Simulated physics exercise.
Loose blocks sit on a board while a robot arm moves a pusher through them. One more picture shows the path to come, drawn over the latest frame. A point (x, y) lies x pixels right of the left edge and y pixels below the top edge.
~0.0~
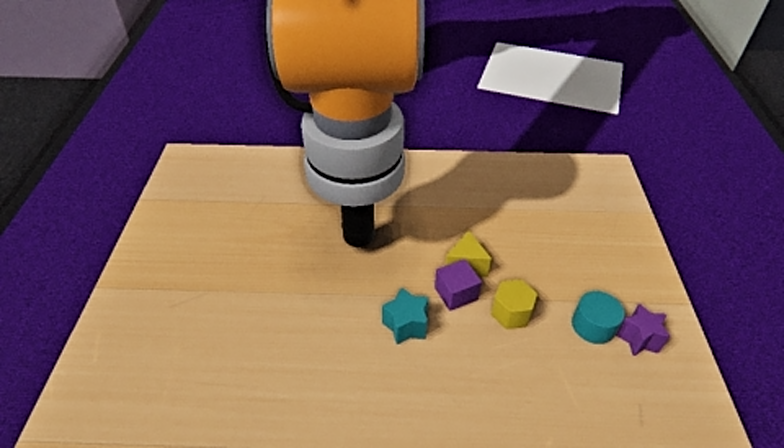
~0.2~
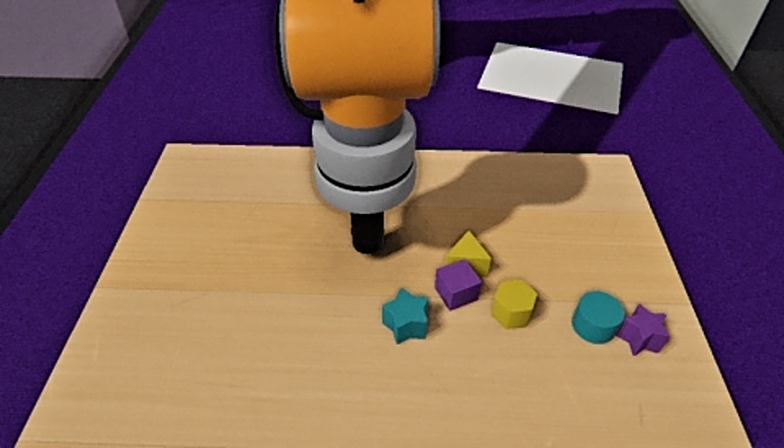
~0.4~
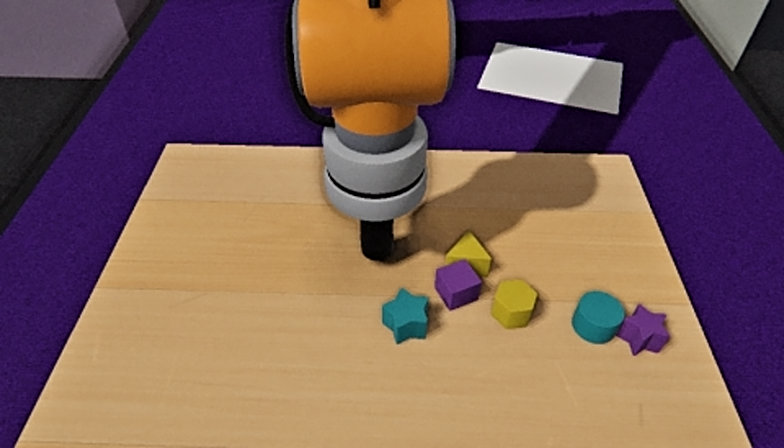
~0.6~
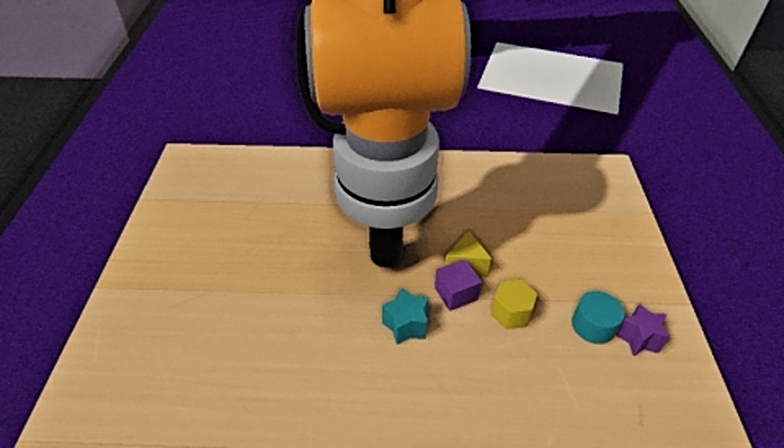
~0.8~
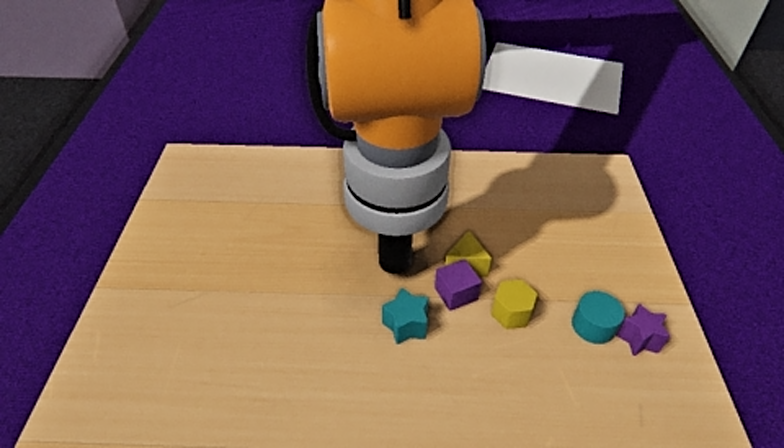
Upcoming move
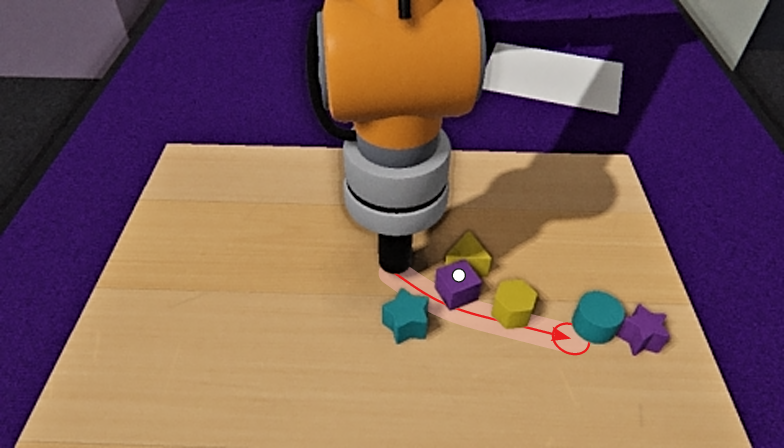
On a light wooden board, an orange and gray robot arm moved its black pusher slowly down and to the right, nearing a turquoise star and a purple block, while all the blocks stayed still.
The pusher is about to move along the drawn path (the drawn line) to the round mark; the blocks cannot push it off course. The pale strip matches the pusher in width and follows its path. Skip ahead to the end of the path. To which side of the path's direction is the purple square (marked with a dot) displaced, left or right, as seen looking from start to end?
With start-to-end as forward, it shifts left.
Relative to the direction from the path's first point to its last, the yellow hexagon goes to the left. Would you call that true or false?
This is true.
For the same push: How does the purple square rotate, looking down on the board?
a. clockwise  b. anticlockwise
b.
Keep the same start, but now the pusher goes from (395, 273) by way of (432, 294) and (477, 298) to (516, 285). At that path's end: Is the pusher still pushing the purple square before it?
That would be a yes.
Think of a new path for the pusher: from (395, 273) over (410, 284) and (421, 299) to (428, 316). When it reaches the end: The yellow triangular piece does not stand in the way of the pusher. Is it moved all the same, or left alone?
It stays.
The drawn path runs from (395, 273) through (474, 314) to (571, 339); the dot is on the purple square.
What follows on the original path. One third of the way, pusher at (446, 293); purple square at (478, 276).
Two thirds of the way, pusher at (509, 312); purple square at (497, 271), turned 40° anticlockwise; yellow hexagon at (545, 295).
At the end, pusher at (575, 329); turquoise star-shaped block not moved; purple square at (497, 271), turned 40° anticlockwise; yellow hexagon at (567, 287), turned 15° anticlockwise; turquoise circle at (610, 305).
